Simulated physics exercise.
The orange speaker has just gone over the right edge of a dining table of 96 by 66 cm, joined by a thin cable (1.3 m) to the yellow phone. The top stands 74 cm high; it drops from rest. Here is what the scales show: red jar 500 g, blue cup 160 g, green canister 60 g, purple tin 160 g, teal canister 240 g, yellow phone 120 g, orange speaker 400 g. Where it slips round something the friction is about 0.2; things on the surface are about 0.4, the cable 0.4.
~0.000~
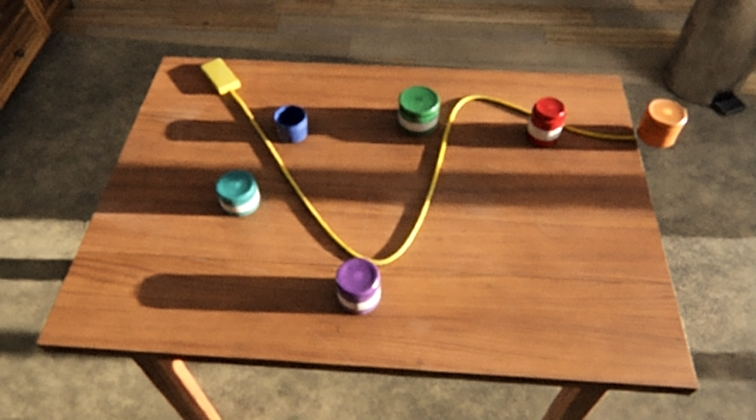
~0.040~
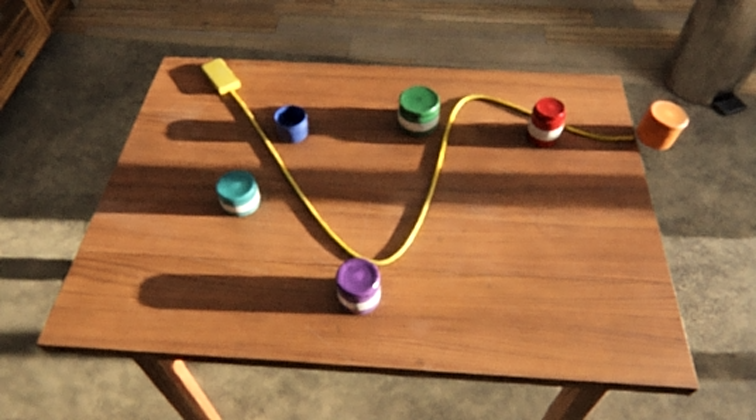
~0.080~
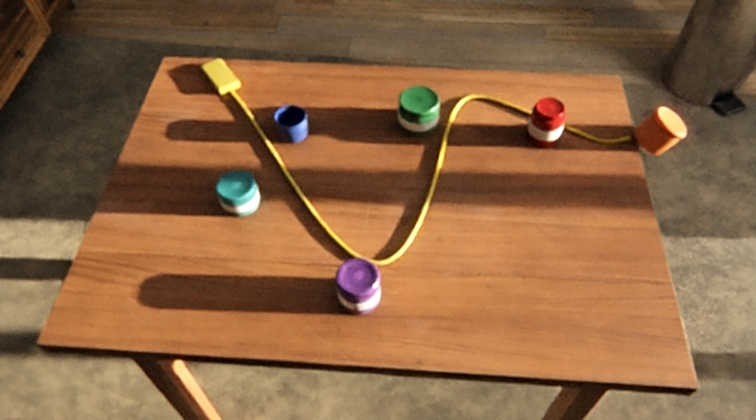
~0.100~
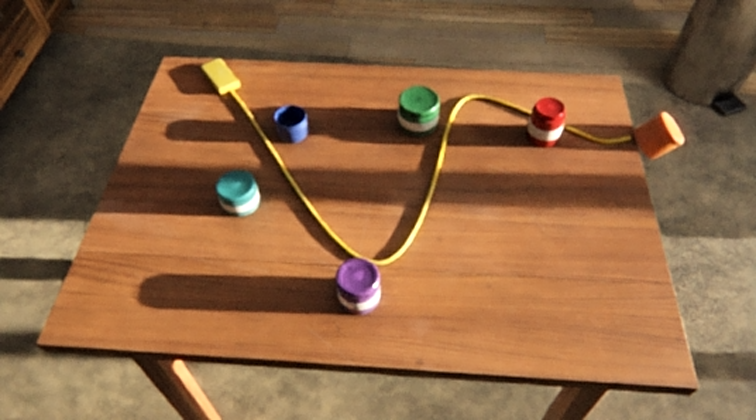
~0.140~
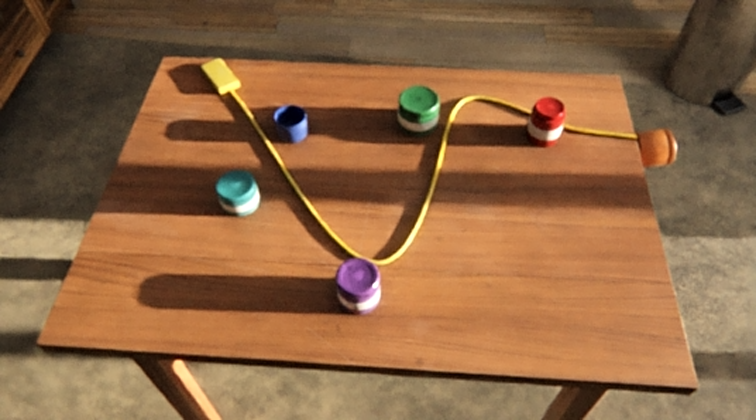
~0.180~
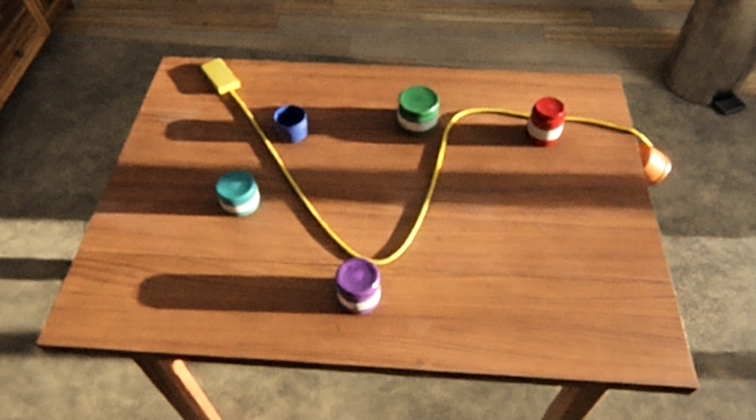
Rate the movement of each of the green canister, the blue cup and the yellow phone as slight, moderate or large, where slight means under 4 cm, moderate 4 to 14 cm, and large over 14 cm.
Ratings - green canister: Moderate; blue cup: Large; yellow phone: Large.
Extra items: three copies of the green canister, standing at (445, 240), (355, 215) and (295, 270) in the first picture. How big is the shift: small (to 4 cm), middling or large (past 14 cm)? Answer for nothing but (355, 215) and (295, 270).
Taking them in that order, the first shows a lot of movement and the second shows only a little movement.
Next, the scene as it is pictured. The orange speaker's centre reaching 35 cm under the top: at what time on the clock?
Roughly 0.34 s.
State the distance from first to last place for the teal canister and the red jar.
Final offset from start: Teal canister = 0 cm, red jar = 0 cm.
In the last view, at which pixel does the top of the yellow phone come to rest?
The top finishes roughly at pixel (381, 176) of the last view.
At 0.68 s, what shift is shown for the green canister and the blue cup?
The green canister is 6 cm out and the blue cup is 20 cm out.
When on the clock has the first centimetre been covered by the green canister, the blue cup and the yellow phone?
The green canister goes at about 0.38 s, the blue cup at about 0.40 s and the yellow phone at about 0.40 s.
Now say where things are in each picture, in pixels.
The first frame shows green canister (419, 99); blue cup (290, 116); yellow phone (219, 73); cable runs through (453, 114) (422, 215) (321, 222) (258, 129).
The second frame shows orange speaker (667, 113); cable runs through (422, 216) (259, 129).
The third frame shows orange speaker (660, 131); cable runs through (422, 216) (259, 129).
The fourth frame shows orange speaker (658, 136); cable runs through (422, 215) (259, 129).
The fifth frame shows orange speaker (653, 148); cable runs through (422, 215) (258, 129).
The sixth frame shows green canister (419, 99); blue cup (290, 116); yellow phone (219, 73); cable runs through (590, 121) (459, 115) (422, 215) (321, 222) (258, 129).
By 0.4 s, the cable's tail end at (249, 103); yellow phone 5 cm off its start, blue cup 4 cm off its start, green canister 3 cm off its start.
By 0.7 s, the cable's tail end at (362, 147); yellow phone 35 cm off its start, blue cup 18 cm off its start, green canister 7 cm off its start.
By 0.9 s, the cable's tail end at (384, 161); yellow phone 43 cm off its start at (381, 176), blue cup 18 cm off its start at (339, 61), green canister 7 cm off its start at (426, 75).
By 1.2 s, the cable's tail end at (384, 161); yellow phone 43 cm off its start, blue cup 18 cm off its start, green canister 7 cm off its start.
By 2.4 s, the cable's tail end at (384, 161); yellow phone 43 cm off its start at (381, 176), blue cup 18 cm off its start at (339, 60), green canister 7 cm off its start at (426, 75), orange speaker over the edge.
